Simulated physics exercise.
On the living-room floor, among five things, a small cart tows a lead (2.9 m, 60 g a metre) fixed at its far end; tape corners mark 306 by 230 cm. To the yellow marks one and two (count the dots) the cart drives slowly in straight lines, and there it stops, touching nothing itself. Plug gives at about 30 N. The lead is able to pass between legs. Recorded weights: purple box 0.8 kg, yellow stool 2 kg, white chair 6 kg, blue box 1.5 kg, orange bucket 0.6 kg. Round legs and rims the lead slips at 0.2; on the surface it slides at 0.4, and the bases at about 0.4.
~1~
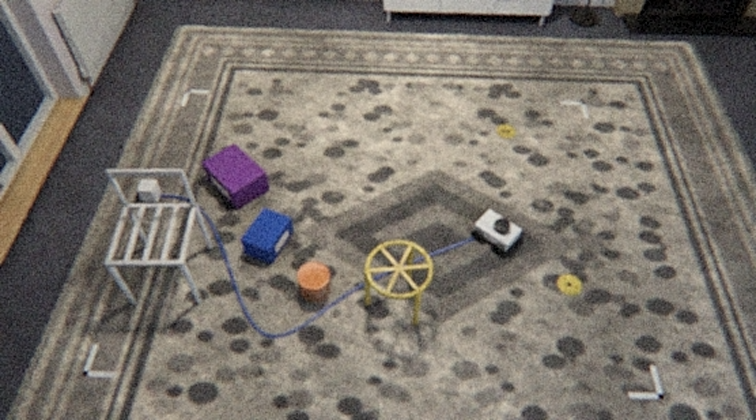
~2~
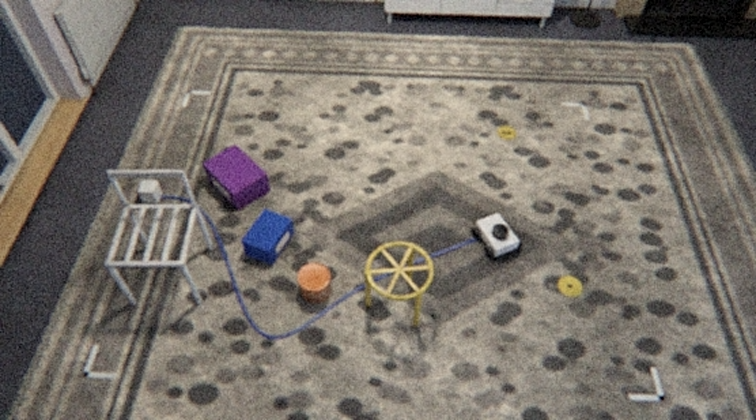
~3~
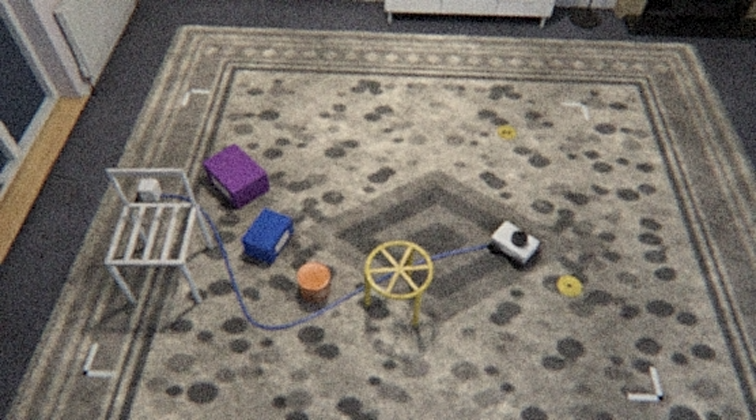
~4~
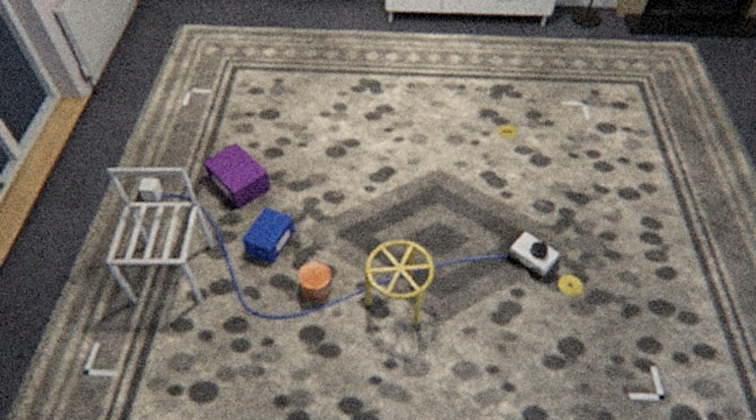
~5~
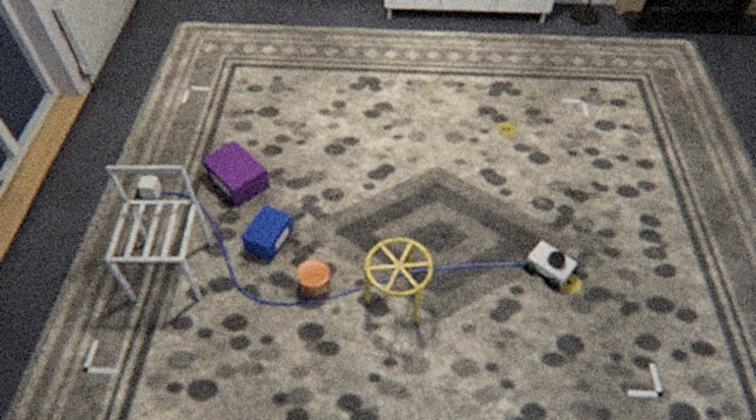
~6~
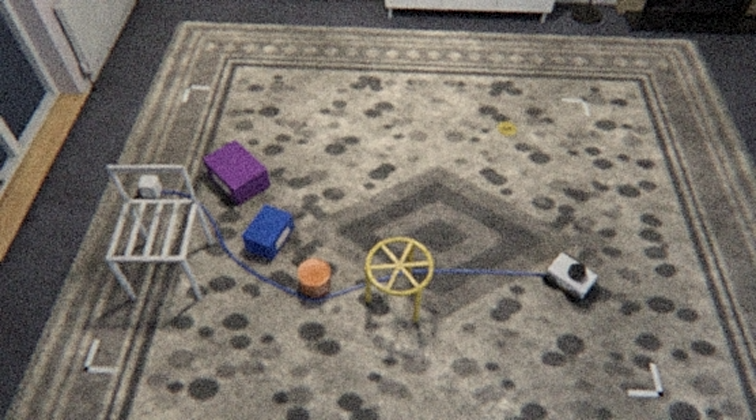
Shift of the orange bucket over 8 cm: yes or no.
Yes.
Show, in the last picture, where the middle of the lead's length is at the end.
Midpoint of length, last view: Approx. (344, 234).
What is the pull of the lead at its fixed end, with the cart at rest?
It ends up near 4 N.
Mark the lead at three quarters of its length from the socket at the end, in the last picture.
Estimated pixel: About (433, 178).
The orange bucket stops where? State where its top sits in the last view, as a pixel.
You'll find it ending up somewhere near (317, 220).
Next, cart at (553, 239), lead slack at the fixed end; nothing else has moved.
Then, cart at (533, 195), 2 N at the fixed end; orange bucket 3 cm off its start.
After that, cart at (517, 156), 2 N at the fixed end; orange bucket 17 cm off its start at (321, 247).
Later, cart at (506, 129), 4 N at the fixed end; orange bucket 37 cm off its start.
At the end, cart at (506, 129), 4 N at the fixed end; orange bucket 37 cm off its start at (317, 220).
